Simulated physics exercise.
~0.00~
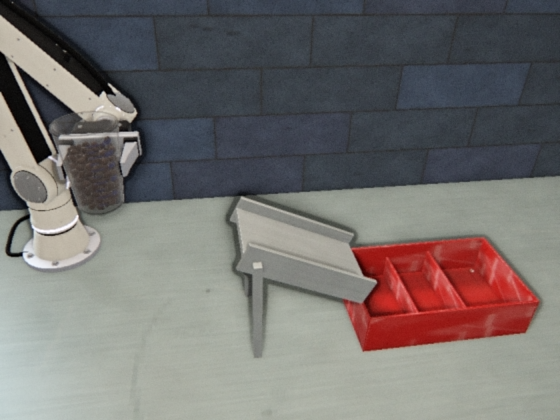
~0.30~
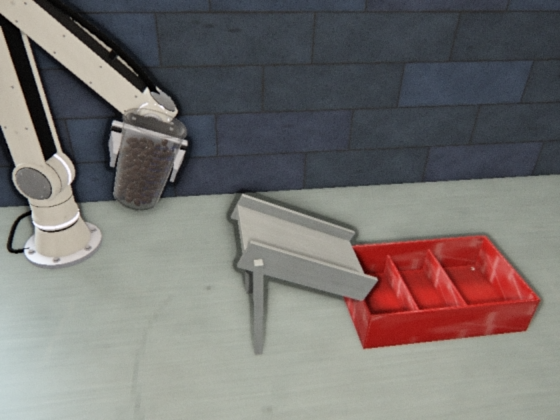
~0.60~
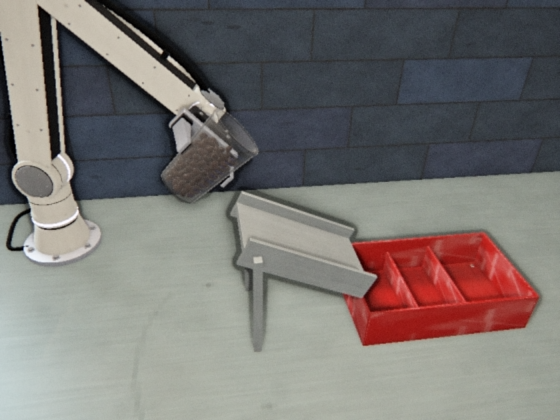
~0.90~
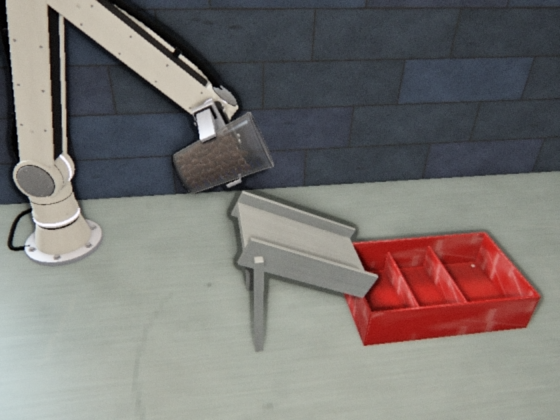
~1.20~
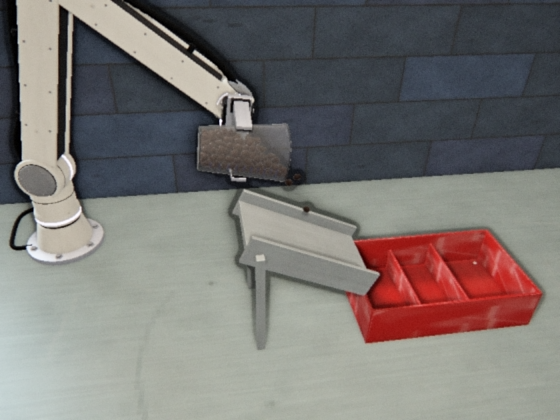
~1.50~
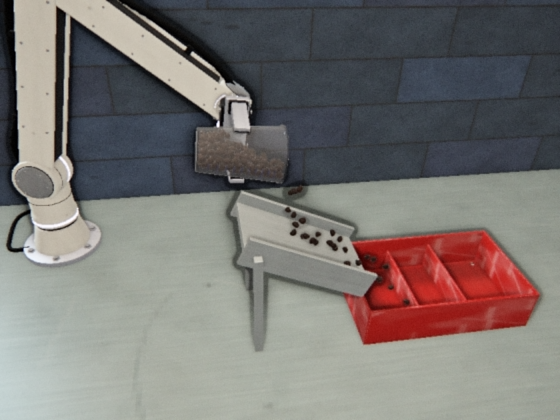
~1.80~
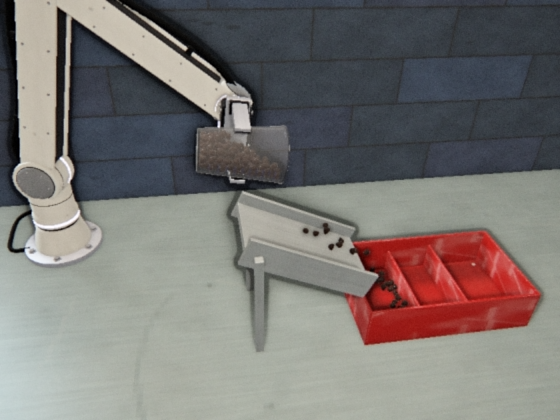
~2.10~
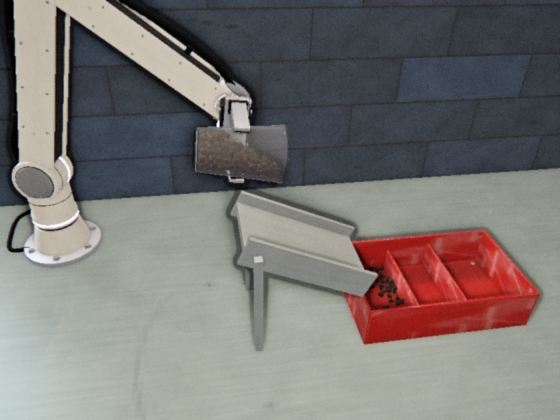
On a pale table top, a robot arm tips beans down a chute into a red box.
